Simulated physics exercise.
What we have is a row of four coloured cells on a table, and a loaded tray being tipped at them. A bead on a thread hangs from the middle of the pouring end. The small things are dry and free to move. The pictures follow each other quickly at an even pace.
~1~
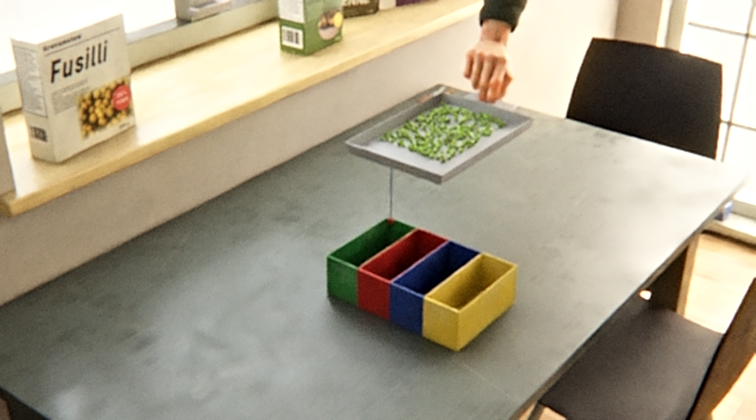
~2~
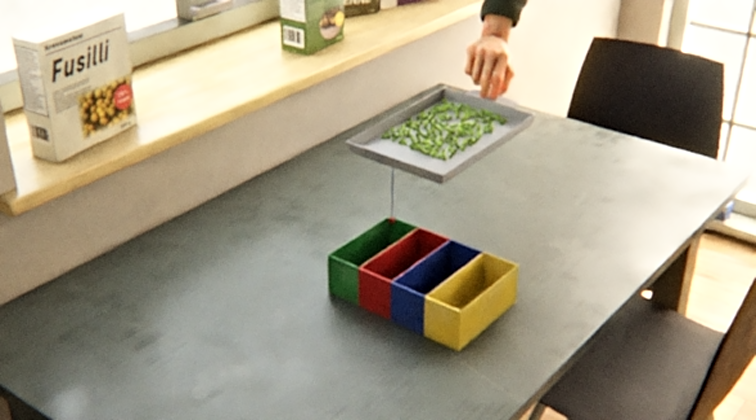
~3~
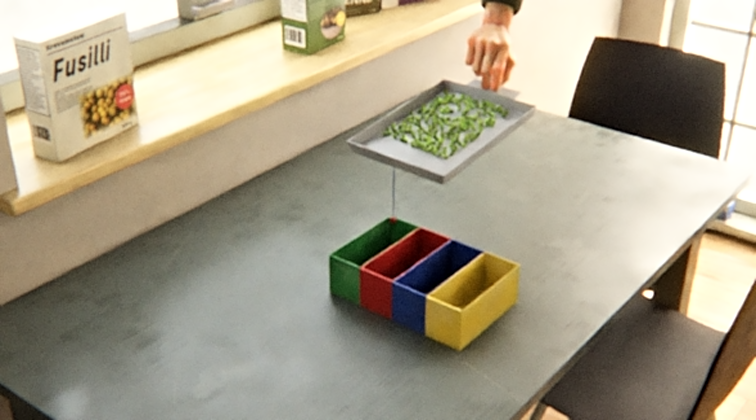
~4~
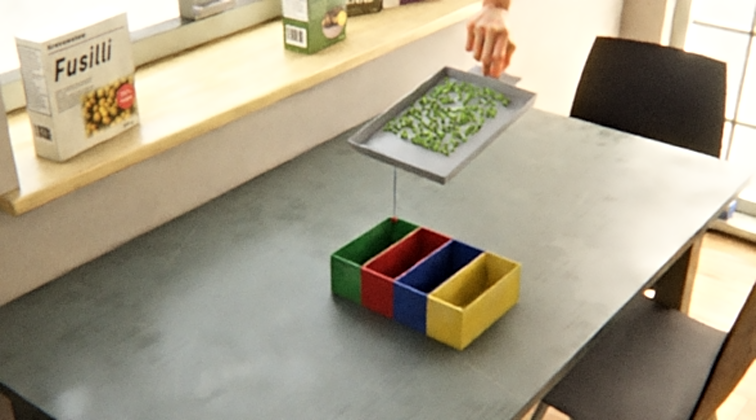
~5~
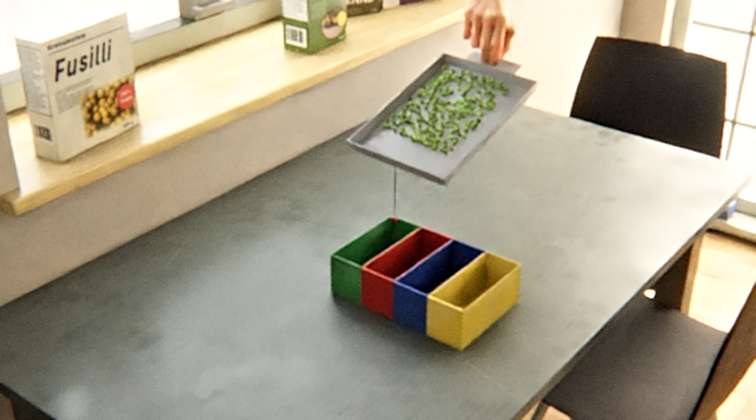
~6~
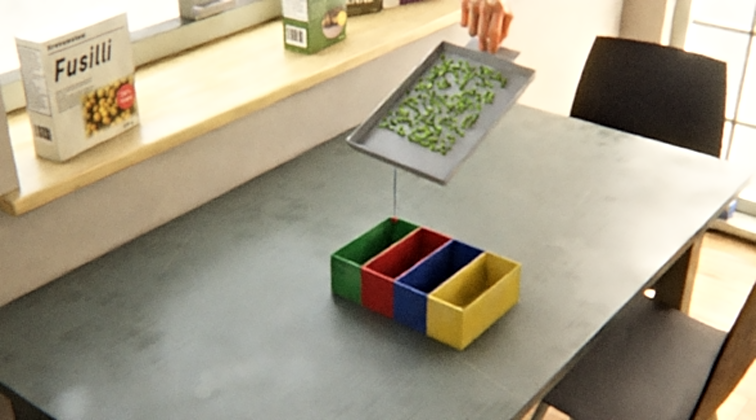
A dark grey table stands beside a sunlit wooden window ledge, seen from above at an angle by a nearly still camera. Green, red, blue and yellow cells sit in a row below a grey tray of small green pieces, a thread hanging from it, with a fusilli box and dark chairs around. A hand raises the tray's far end, tilting it steadily more steeply, while the pieces shift and spread.
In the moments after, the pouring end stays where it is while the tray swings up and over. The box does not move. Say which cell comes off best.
The red one ends fullest.
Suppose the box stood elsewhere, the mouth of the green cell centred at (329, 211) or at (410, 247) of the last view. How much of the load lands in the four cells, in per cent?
First some 90, then 60 per cent.
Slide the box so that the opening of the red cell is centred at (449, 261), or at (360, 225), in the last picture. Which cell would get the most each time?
In turn: The cell in green; the cell in yellow.
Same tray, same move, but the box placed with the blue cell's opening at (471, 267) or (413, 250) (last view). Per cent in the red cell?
In turn 30 and 30 in a hundred.
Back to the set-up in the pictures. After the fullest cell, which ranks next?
It is that green cell.
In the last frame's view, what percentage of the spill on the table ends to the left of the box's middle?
Some 100 per cent.
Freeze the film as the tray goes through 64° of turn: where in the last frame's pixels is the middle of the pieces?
At about (409, 169).
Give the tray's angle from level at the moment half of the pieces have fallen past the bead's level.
Around 105° of tilt.
Soon, tray tipped steeply; most on the tray; a stray few in the blue cell; a stray few in the red cell; a stray few in the green cell; about a quarter falling or outside the box.
A while on, tray tipped past a quarter turn; about half on the tray; about a quarter in the red cell; a small part in the green cell; a small part in the blue cell; about a quarter falling or outside the box.
Towards the end, tray tipped past a quarter turn; about half in the red cell; about a third in the green cell; a small part in the blue cell; a small part falling or outside the box.
Finally, tray tipped past a quarter turn; about half in the red cell; about a third in the green cell; a small part in the blue cell; none in the yellow cell; a small part outside the box.
